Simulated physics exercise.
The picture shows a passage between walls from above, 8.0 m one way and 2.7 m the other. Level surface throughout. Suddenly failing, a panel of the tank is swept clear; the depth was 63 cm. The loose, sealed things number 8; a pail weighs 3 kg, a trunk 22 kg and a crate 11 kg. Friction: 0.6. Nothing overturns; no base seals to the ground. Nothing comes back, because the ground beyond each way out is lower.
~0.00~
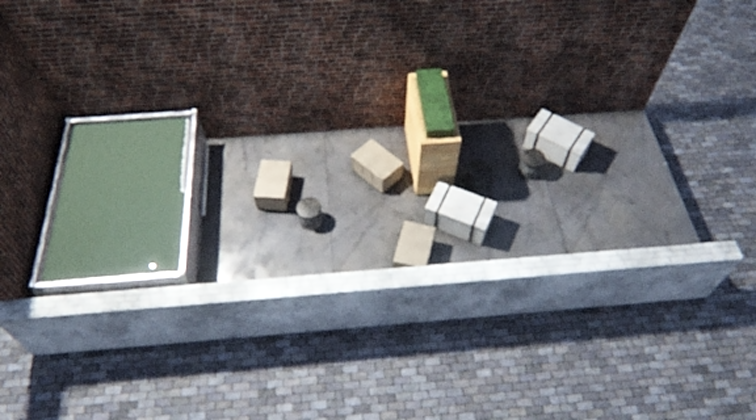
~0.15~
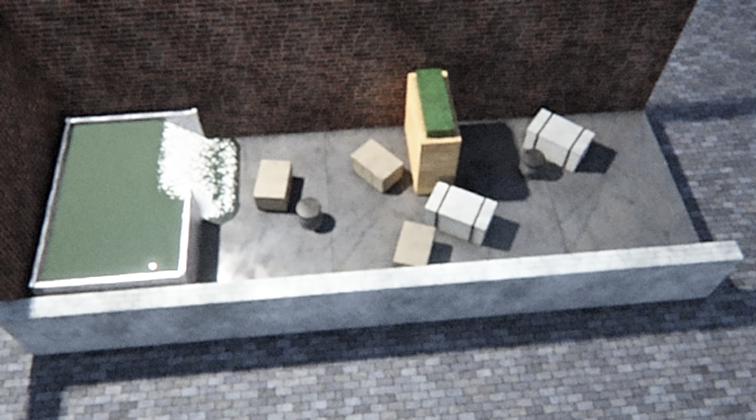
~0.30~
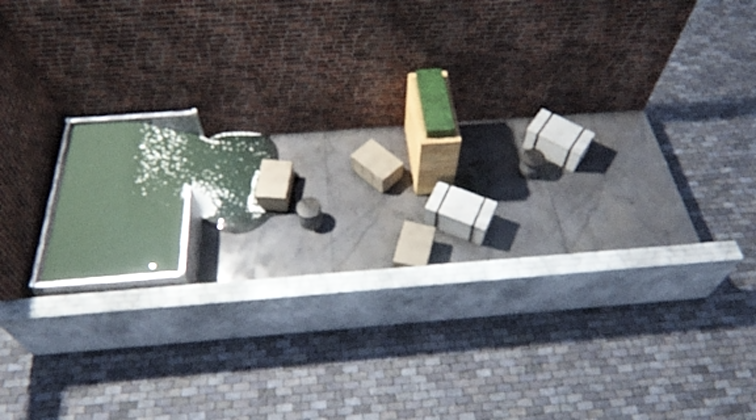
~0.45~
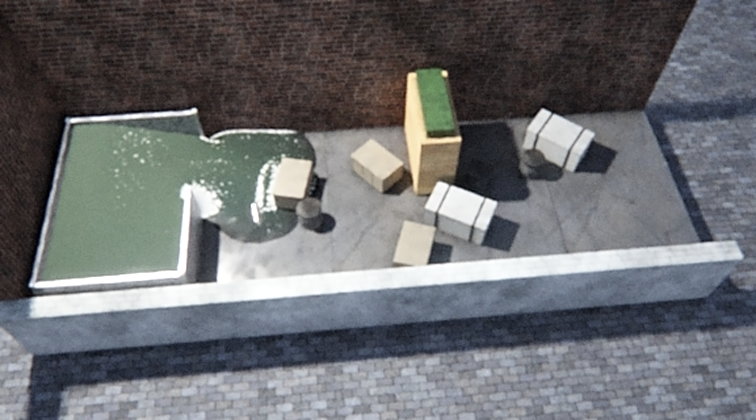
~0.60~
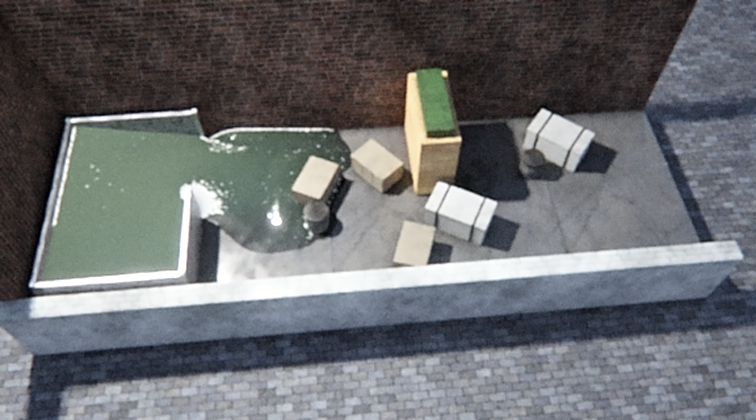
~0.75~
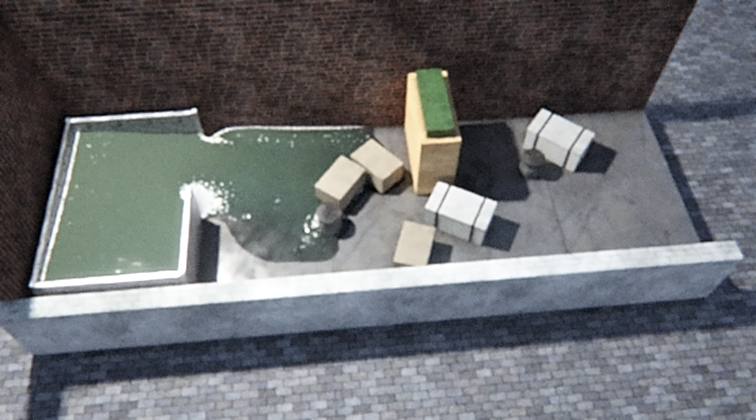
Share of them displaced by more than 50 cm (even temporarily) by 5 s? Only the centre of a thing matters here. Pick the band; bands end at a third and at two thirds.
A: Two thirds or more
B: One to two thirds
The answer is B.
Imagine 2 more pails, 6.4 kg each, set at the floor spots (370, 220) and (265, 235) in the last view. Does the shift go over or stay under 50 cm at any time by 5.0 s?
In turn: More, short of it.
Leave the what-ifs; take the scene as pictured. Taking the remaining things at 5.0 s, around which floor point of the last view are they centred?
Near (506, 172).
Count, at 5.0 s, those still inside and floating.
Of them, 3.
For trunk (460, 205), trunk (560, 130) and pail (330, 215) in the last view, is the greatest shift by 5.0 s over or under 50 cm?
Listed order: Beyond the mark, within the mark and beyond the mark.
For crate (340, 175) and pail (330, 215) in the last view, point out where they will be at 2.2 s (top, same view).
Roughly (445, 229), then roughly (396, 267).
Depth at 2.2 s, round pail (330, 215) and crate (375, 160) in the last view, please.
Some 12 cm at the first, some 32 cm at the second.
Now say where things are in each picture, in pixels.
In the first frame, a crate at (273, 179), on the bottom; a pail at (309, 207), on the bottom; 3.7 m2 under water; 0 of 8 have shifted.
In the second frame, a crate at (273, 179), on the bottom; a pail at (309, 207), on the bottom; 4.4 m2 under water; 0 of 8 have shifted.
In the third frame, a crate at (274, 178) rests on the ground; a pail at (309, 207), on the bottom; water covers 5.1 m2; 0 of 8 have shifted.
In the fourth frame, a crate at (292, 177), on the bottom, 26 cm from its start; a pail at (309, 207) rests on the ground; water covers 5.9 m2; 1 of 8 have shifted.
In the fifth frame, a crate at (316, 177) rests on the ground, 57 cm from its start; a pail at (316, 211), on the bottom, 11 cm from its start; 6.8 m2 under water; 2 of 8 have shifted.
In the sixth frame, a crate at (341, 177) rests on the ground, 89 cm from its start; a pail at (329, 213) rests on the ground, 27 cm from its start; 7.6 m2 under water; 2 of 8 have shifted.
After 1.1 s 2 of 8 are over 50 cm from their spots; 0 afloat.
After 2.2 s 4 of 8 are over 50 cm from their spots; 4 afloat.
After 3.5 s 5 of 8 are over 50 cm from their spots; 3 afloat.
After 5.0 s 5 of 8 are over 50 cm from their spots, and 5 have been at some point; 3 afloat.
